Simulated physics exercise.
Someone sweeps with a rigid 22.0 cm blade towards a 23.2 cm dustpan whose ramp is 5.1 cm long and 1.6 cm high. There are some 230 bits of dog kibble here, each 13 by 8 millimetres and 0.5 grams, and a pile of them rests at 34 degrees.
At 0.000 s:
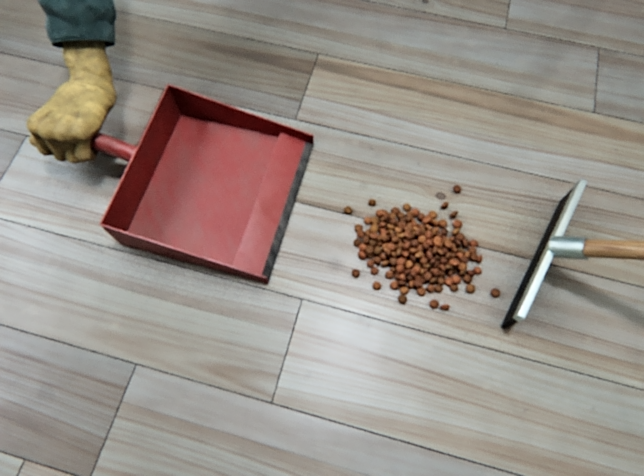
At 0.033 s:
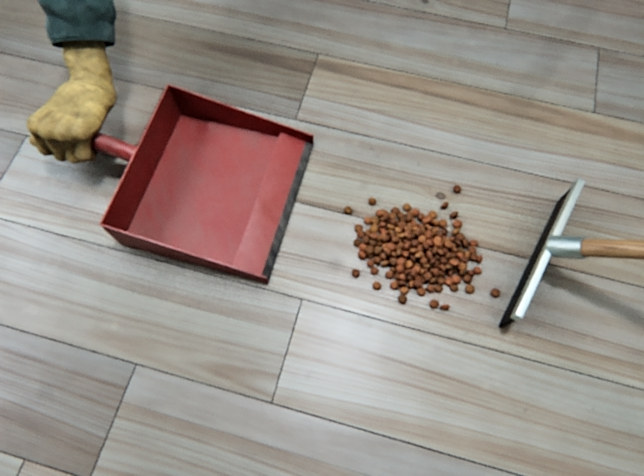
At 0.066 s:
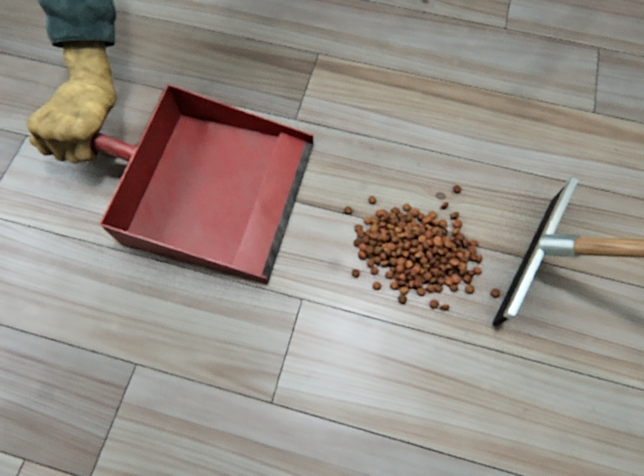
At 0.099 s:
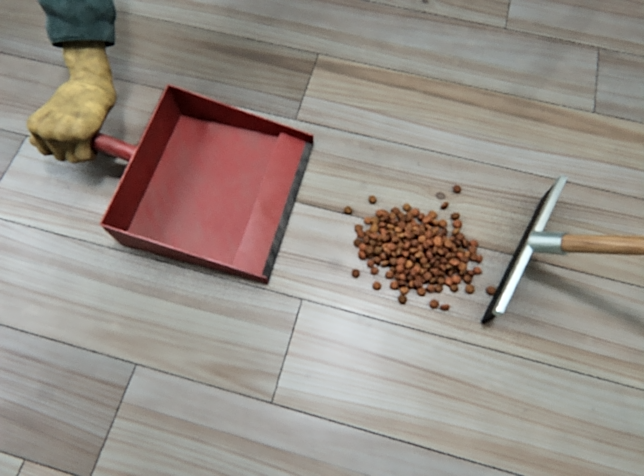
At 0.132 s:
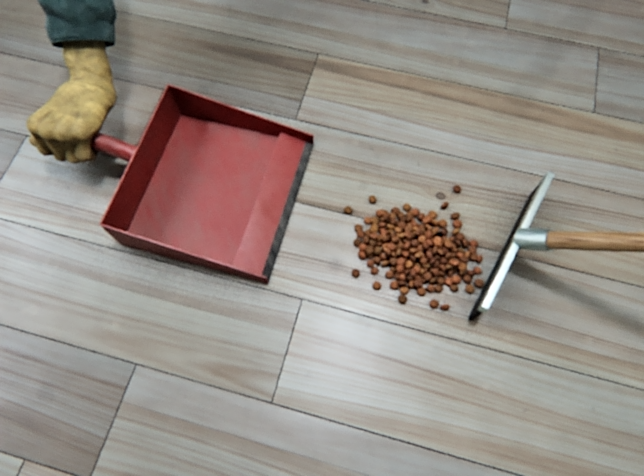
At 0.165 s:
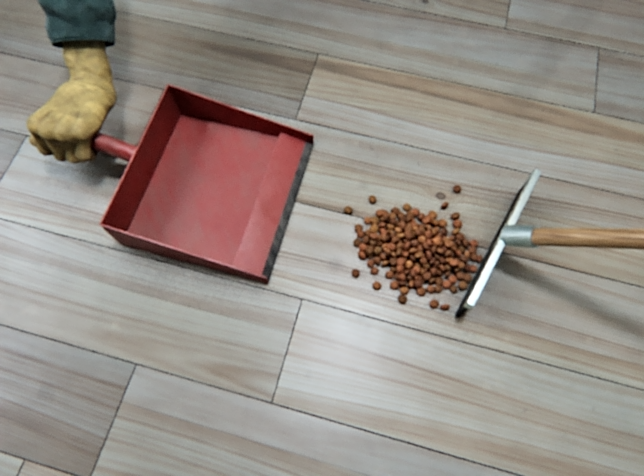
In the video, a gloved hand holds a red dustpan still on a wood-look floor while a wooden-handled blade slides left from the right, reaching the near edge of a pile of small brown pieces, which barely shifts.
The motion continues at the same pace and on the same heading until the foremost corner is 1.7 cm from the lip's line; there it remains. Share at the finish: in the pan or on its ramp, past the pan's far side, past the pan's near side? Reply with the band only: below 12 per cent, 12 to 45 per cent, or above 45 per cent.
In the pan or on its ramp: 12 to 45 per cent; past the pan's far side: Below 12 per cent; past the pan's near side: Below 12 per cent.
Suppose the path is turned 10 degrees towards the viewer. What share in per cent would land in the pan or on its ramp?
That would give about 10 percent.
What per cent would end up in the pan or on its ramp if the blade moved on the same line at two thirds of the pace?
In that case close to 25 per cent.
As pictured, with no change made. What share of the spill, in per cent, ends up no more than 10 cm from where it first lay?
Around 0 per cent, give or take.
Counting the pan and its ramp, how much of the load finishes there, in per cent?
Share at rest: Approx. 25 per cent.
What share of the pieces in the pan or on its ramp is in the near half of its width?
About 80 %.
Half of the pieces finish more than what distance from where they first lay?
18 cm or so.
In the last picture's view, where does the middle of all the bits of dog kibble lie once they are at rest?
I'd say roughly (301, 209).
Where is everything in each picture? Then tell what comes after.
The first frame shows blade from (519, 316) to (579, 186), moved 0.0 cm, 0 of the pieces shifted so far; middle of the pieces at (417, 244); pan at (209, 189).
The second frame shows blade from (516, 316) to (577, 186), moved 0.3 cm, 0 of the pieces shifted so far; middle of the pieces at (417, 244).
The third frame shows blade from (509, 314) to (570, 184), moved 1.2 cm, 1 of the pieces shifted so far; middle of the pieces at (417, 244).
The fourth frame shows blade from (497, 311) to (560, 182), moved 2.6 cm, 2 of the pieces shifted so far; middle of the pieces at (417, 244).
The fifth frame shows blade from (483, 308) to (547, 179), moved 4.4 cm, 2 of the pieces shifted so far; middle of the pieces at (417, 244).
The sixth frame shows blade from (469, 304) to (534, 177), moved 6.1 cm, 14 of the pieces shifted so far; middle of the pieces at (417, 244); pan at (209, 189). Its pace works out near 0.53 m/s.
After 0.39 s, middle of the blade 17 cm from the lip; 0 % over the lip, far side 0 %, near side 0 %.
After 0.54 s, middle of the blade 9 cm from the lip; 0 % over the lip, far side 0 %, near side 0 %.
After 0.82 s, middle of the blade 5 cm from the lip; 25 % over the lip, far side 5 %, near side 5 %.
At rest (1.2 s), pan 25 %, far side 5 %, near side 5 %, in front of the lip or behind the blade 70 %.
